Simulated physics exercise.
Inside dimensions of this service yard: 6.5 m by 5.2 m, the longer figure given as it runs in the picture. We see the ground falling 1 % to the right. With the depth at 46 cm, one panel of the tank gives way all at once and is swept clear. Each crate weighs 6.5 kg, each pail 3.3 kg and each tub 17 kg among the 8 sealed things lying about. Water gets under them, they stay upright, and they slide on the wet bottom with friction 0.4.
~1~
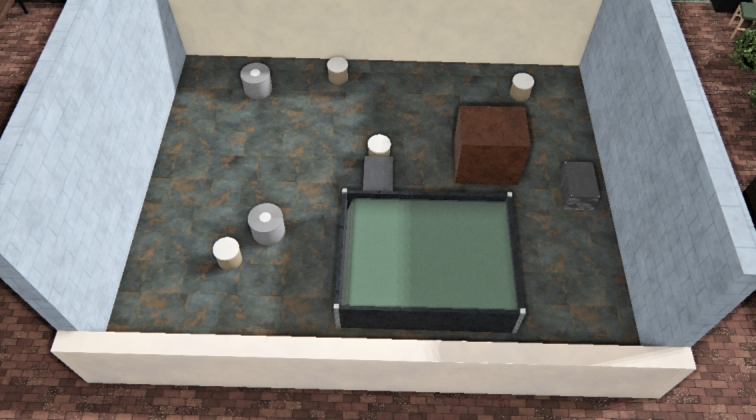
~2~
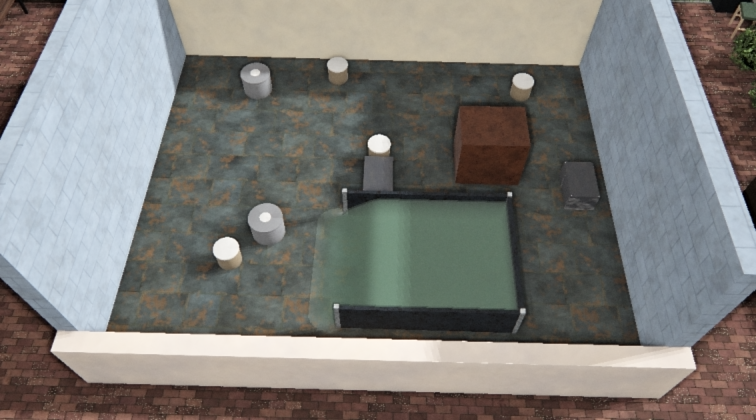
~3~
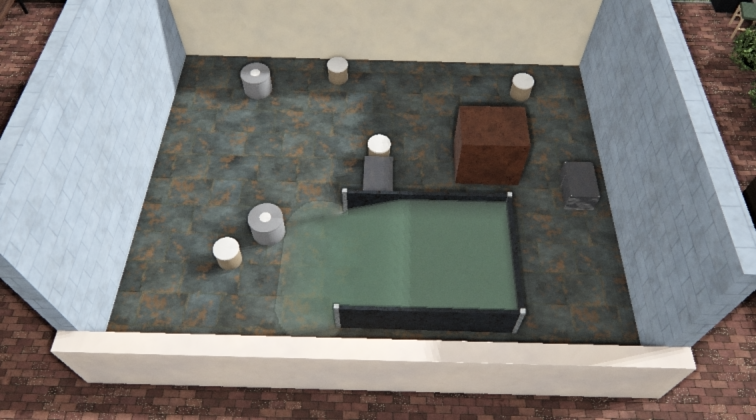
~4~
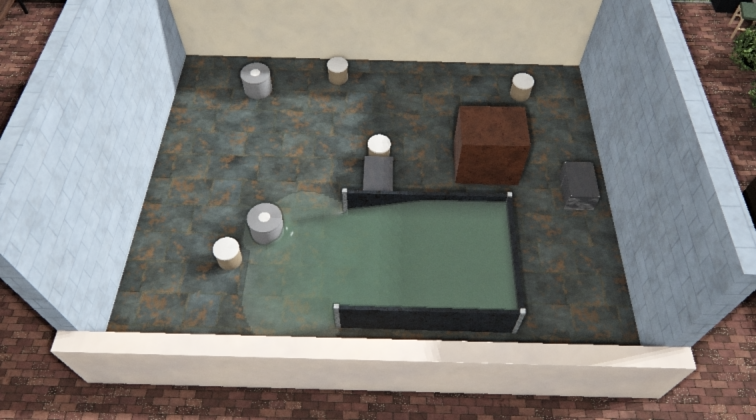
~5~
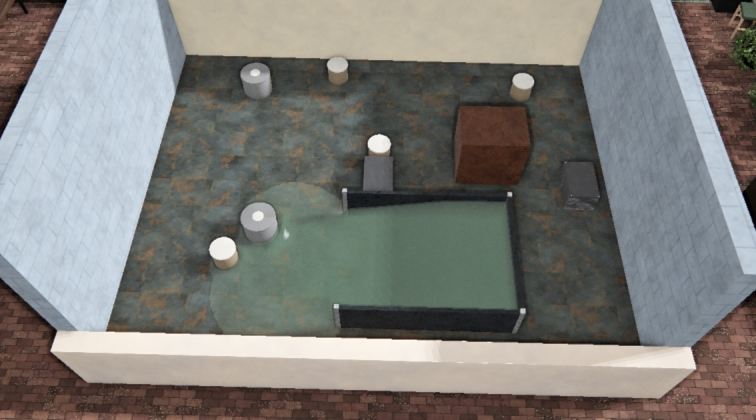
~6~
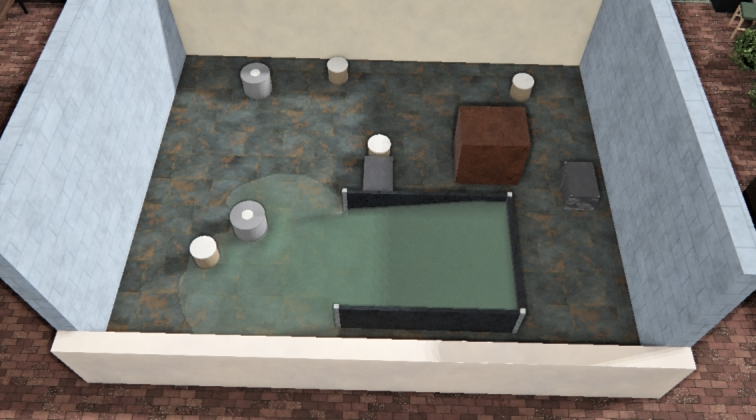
Green water spreads left from the open-sided tank and pushes two round containers slightly left.
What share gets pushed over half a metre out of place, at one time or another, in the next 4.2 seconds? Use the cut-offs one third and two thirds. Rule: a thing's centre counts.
One to two thirds.
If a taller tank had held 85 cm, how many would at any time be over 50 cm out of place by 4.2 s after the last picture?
With that change, 5 of them.
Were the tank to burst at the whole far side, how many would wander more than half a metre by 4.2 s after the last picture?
Count: 6.
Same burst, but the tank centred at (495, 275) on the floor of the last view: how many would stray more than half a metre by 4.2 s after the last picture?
Then 2 of them would.
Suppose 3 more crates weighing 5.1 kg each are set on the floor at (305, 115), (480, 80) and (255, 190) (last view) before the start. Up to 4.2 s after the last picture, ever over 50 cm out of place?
Order as given: Goes farther, stays inside it, goes farther.
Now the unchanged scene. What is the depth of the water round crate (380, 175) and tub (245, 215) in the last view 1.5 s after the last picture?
I'd put it at 0 cm and 11 cm respectively.
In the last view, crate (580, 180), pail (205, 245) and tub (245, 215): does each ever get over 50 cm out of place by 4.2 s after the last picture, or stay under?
Result, in order: Undershooting / overshooting / overshooting.
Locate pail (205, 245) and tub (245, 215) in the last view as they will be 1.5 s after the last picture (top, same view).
Approx. (140, 203); approx. (164, 188).
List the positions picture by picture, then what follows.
The first picture shows a pail at (226, 248) rests on the ground; a tub at (265, 218) rests on the ground; 3.2 m2 under water; 0 of 8 have shifted.
The second picture shows a pail at (226, 248), on the bottom; a tub at (265, 218) rests on the ground; 3.9 m2 under water; 0 of 8 have shifted.
The third picture shows a pail at (226, 248) rests on the ground; a tub at (265, 218) rests on the ground; water covers 4.8 m2; 0 of 8 have shifted.
The fourth picture shows a pail at (226, 248), on the bottom; a tub at (264, 217) rests on the ground; water covers 5.6 m2; 0 of 8 have shifted.
The fifth picture shows a pail at (222, 248) rests on the ground, 4 cm from its start; a tub at (258, 217) rests on the ground, 10 cm from its start; water covers 6.5 m2; 1 of 8 have shifted.
The sixth picture shows a pail at (203, 247) rests on the ground, 29 cm from its start; a tub at (247, 215), on the bottom, 24 cm from its start; 7.5 m2 under water; 2 of 8 have shifted.
Then, 0.4 s after the last picture 2 of 8 are over 50 cm from their spots; 0 afloat.
Then, 1.5 s after the last picture 2 of 8 are over 50 cm from their spots; 1 afloat.
Then, 2.8 s after the last picture 2 of 8 are over 50 cm from their spots; 2 afloat.
Then, 4.2 s after the last picture 4 of 8 are over 50 cm from their spots, and 4 have been at some point; 2 afloat.
